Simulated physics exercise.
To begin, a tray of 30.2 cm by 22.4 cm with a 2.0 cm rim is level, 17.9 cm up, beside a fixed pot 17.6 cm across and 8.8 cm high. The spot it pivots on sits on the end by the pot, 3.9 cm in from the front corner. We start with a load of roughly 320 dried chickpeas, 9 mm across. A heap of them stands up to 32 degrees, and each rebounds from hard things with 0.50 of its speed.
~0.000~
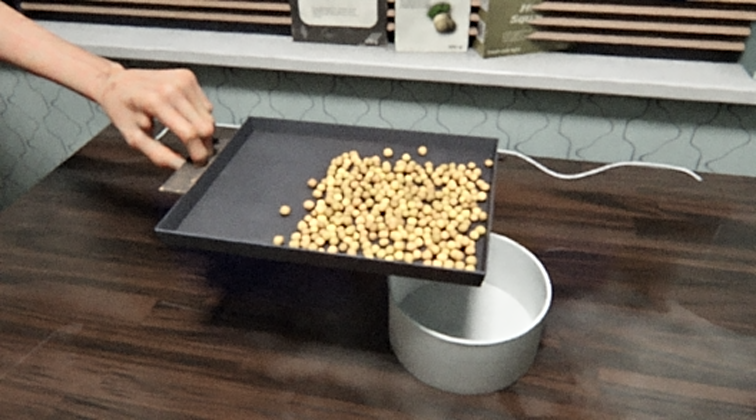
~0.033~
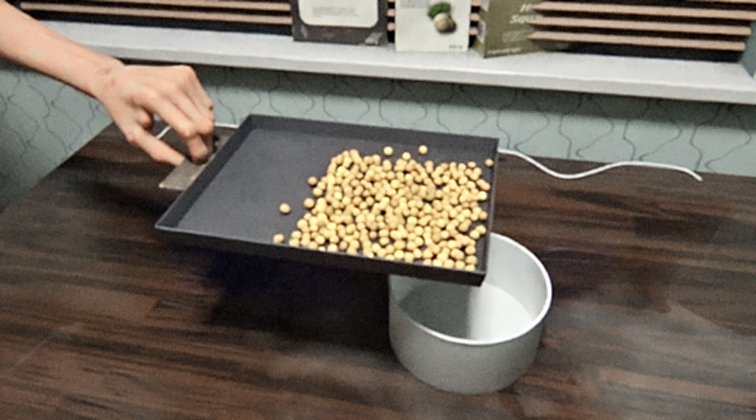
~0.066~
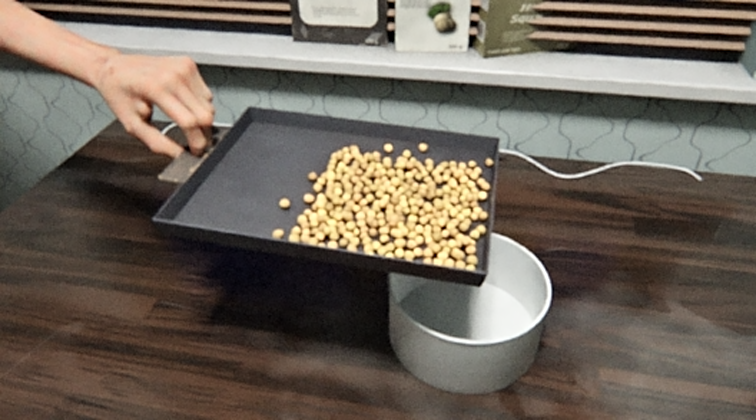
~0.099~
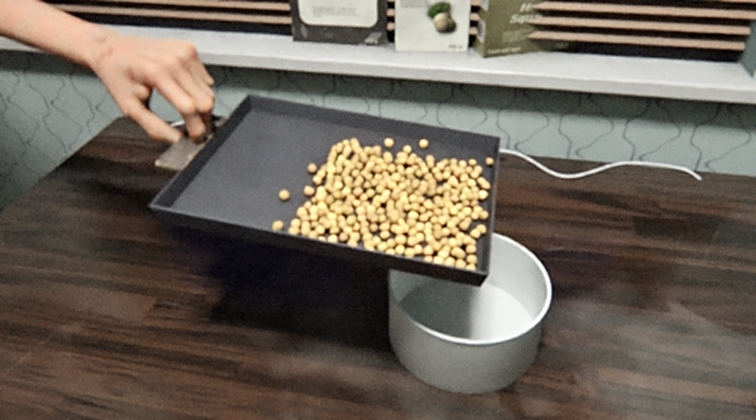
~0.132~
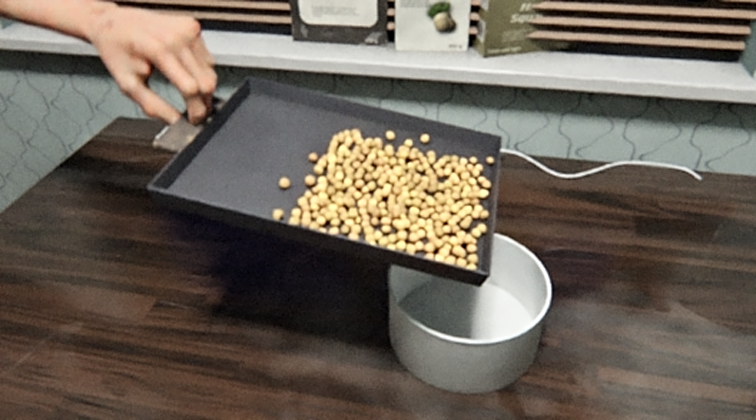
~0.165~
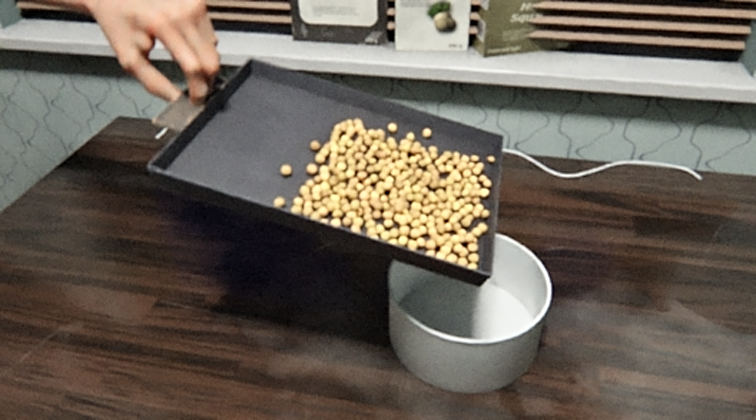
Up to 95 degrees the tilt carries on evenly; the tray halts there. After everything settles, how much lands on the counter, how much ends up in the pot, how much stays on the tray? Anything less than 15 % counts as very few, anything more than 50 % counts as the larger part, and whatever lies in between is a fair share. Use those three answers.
Counter: The larger part. Pot: A fair share. Left on the tray: Very few.
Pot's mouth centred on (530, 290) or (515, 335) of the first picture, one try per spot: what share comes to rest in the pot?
First try about 75 per cent, second try about 65 per cent.
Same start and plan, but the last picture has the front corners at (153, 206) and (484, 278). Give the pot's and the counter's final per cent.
In the pot: 0 per cent; on the counter: 100 per cent.
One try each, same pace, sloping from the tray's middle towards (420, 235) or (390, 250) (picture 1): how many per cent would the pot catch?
First try: Around 0 percent; second try: Around 0 percent.
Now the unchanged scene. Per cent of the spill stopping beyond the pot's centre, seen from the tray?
Near 100 in a hundred.
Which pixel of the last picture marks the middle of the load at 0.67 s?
By then the middle of the load sits around (495, 178).
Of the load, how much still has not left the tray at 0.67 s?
Around 100 percent.
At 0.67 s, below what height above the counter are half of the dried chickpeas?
Some 24 cm.
After 0.47 s, tilt 55 degrees; the tray holds 100 %, the pot 0 %.
After 0.67 s, tilt 81 degrees; the tray holds 100 %, the pot 0 %.
Then, at 0.98 s, tilt 95 degrees; the tray holds 20 %, the pot 15 %.
By 2.0 s all is still; counter 70 %, pot 30 %, tray 0 %.
